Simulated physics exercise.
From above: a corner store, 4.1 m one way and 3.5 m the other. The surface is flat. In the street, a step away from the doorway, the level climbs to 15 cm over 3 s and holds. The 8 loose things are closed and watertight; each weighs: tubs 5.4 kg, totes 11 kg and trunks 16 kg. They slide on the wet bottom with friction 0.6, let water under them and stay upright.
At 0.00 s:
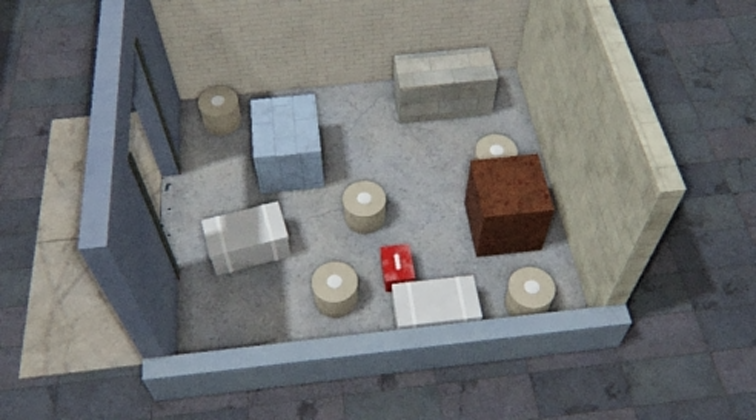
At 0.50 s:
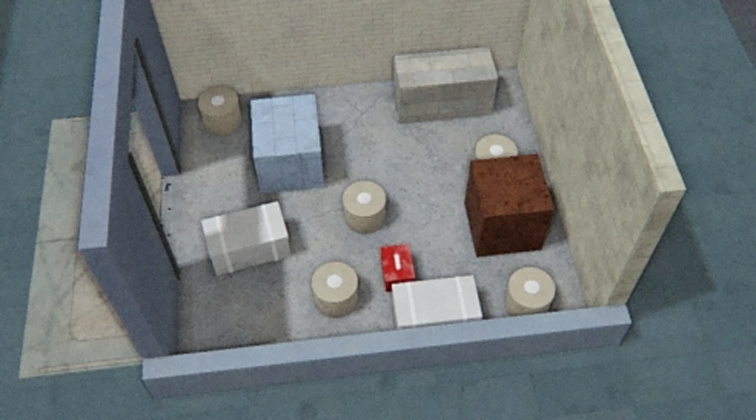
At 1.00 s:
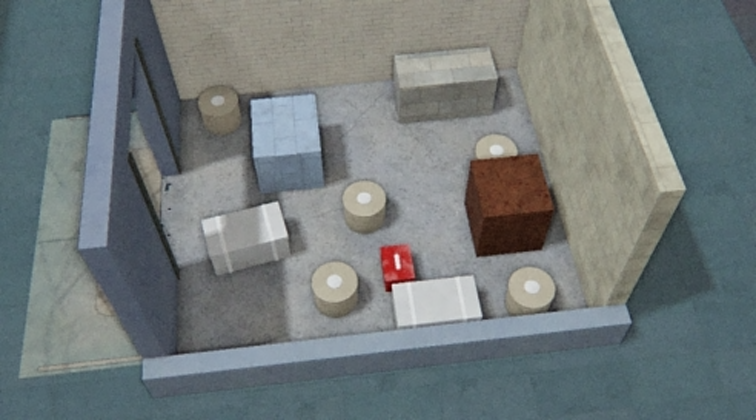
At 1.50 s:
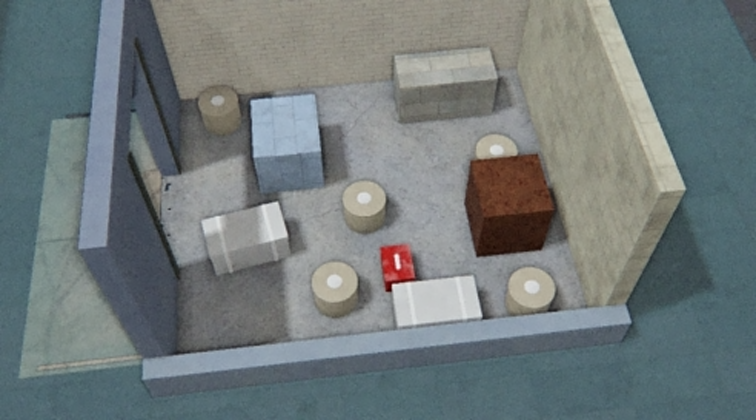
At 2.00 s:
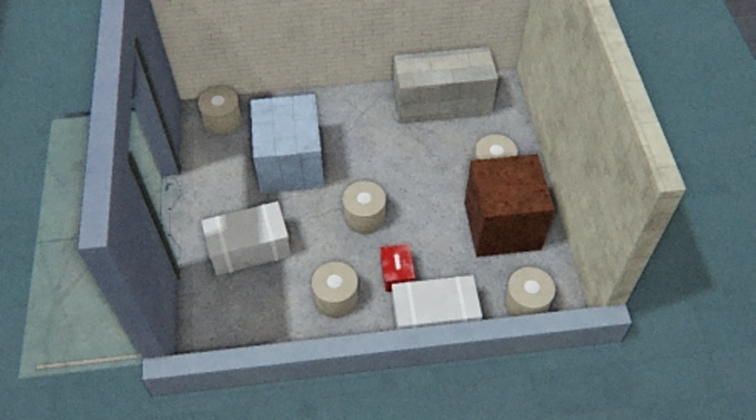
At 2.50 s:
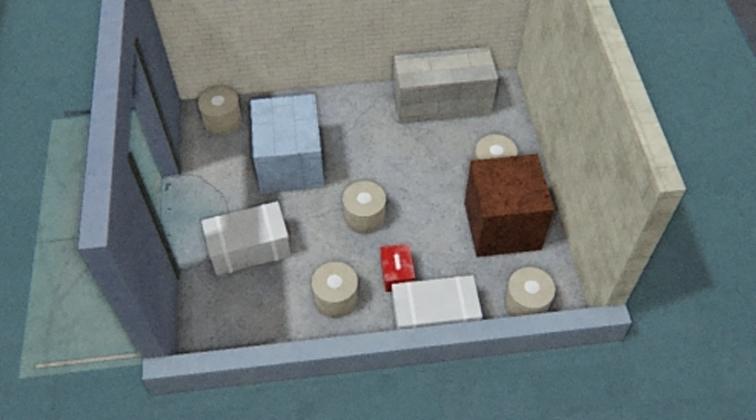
Water spreading over the paving around a small walled store, then seeping through the left doorway as the items inside stay still.
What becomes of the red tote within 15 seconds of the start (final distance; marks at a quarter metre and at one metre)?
Red tote is nudged along.
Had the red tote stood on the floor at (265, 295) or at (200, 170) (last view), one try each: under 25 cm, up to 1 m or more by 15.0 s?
In turn: It holds its place; it barely shifts.
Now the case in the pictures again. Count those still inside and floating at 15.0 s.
I count 8.
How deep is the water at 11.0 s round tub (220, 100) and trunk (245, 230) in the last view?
About 8 and 7 cm.
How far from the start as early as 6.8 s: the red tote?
Roughly 0 cm by then.
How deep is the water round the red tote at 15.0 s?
About 13 cm.
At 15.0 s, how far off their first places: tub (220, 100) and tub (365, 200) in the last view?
In turn: 100 cm, 140 cm.
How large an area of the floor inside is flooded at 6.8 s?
About 11.0 m2.
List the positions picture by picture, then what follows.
In the first picture, the red tote at (397, 262), on the bottom; water covers 0.0 m2; 0 of 8 have shifted.
In the second picture, the red tote at (397, 262), on the bottom; water covers 0.0 m2; 0 of 8 have shifted.
In the third picture, the red tote at (397, 262), on the bottom; 0.0 m2 under water; 0 of 8 have shifted.
In the fourth picture, the red tote at (397, 262) rests on the ground; water covers 0.0 m2; 0 of 8 have shifted.
In the fifth picture, the red tote at (397, 262), on the bottom; water covers 0.0 m2; 0 of 8 have shifted.
In the sixth picture, the red tote at (397, 262), on the bottom; water covers 0.5 m2; 0 of 8 have shifted.
After 3.5 s the red tote is near (397, 262), 0.0 m from its start, aground; 0 afloat.
After 6.8 s the red tote is near (397, 262), 0.0 m from its start, aground; 3 afloat.
After 11.0 s the red tote is near (411, 258), 0.1 m from its start, aground; 6 afloat.
After 15.0 s the red tote is near (457, 239), 0.7 m from its start, afloat; 8 afloat.
